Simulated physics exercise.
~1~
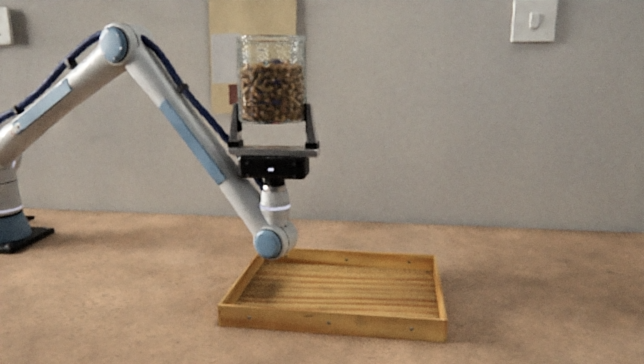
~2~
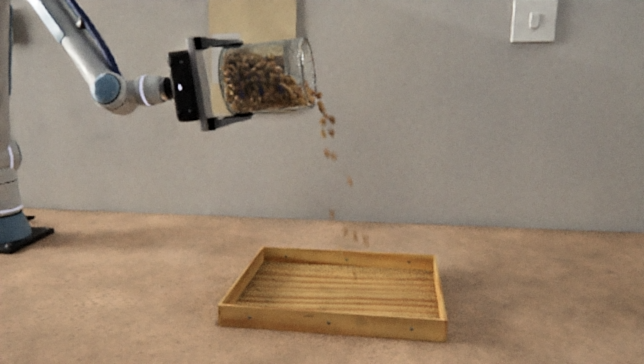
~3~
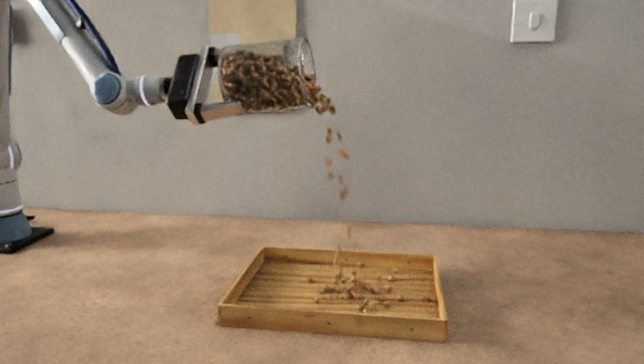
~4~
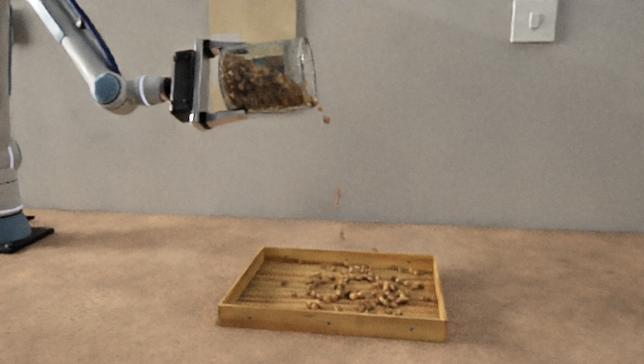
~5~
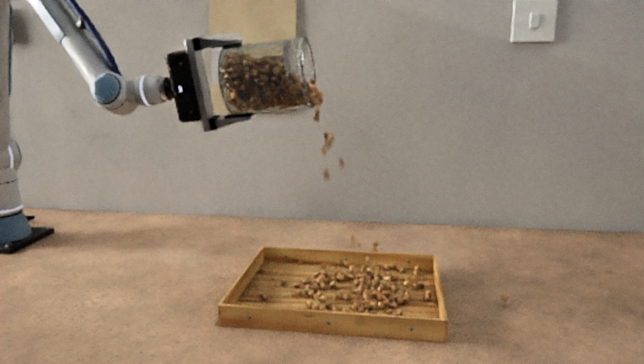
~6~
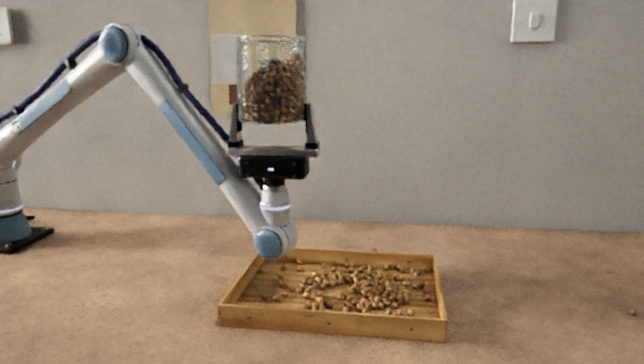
The clip shows a robot arm holding a clear tumbler of brown dried beans, tipping it onto its side above a wooden tray so that some spill in and spread out, then returning it upright, still largely full, with beans scattered across the tray.
